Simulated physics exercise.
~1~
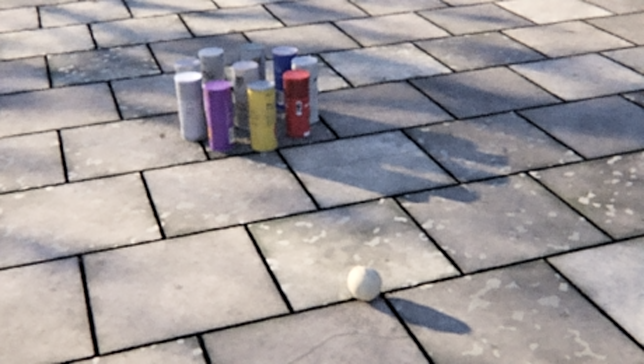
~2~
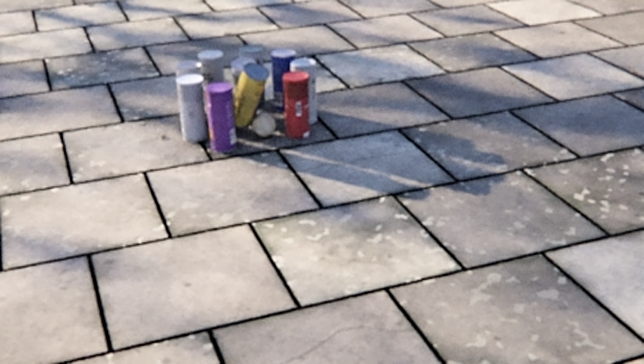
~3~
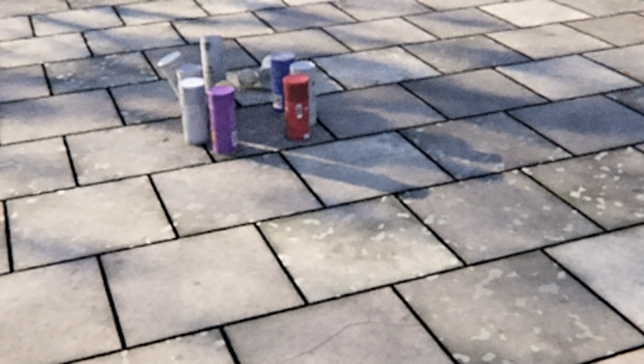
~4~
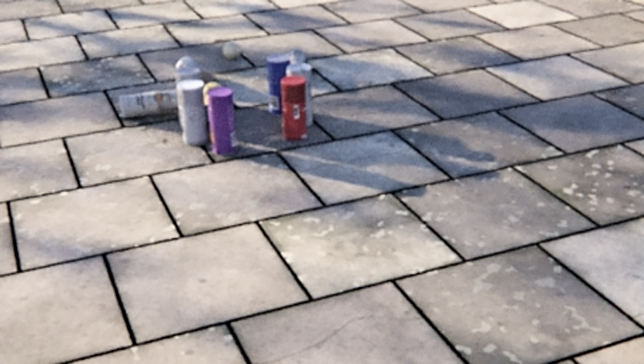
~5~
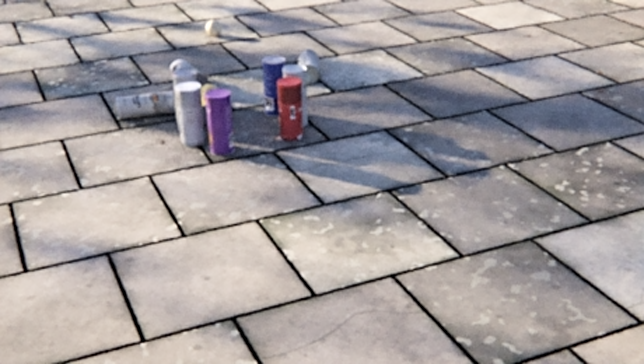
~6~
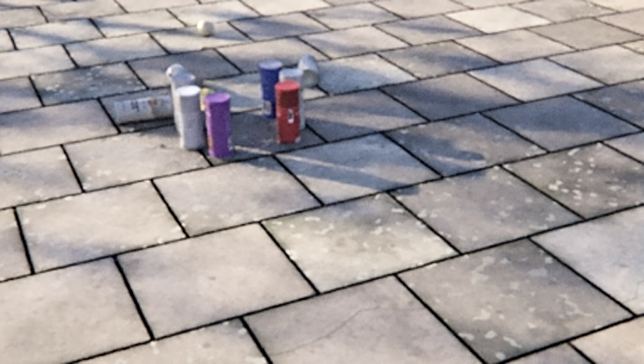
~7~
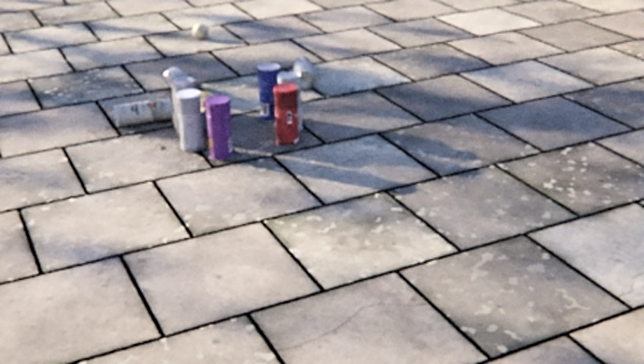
Stone ball rolling into upright coloured canisters on paving, toppling the yellow and some pale ones, while purple, red and blue stay standing.
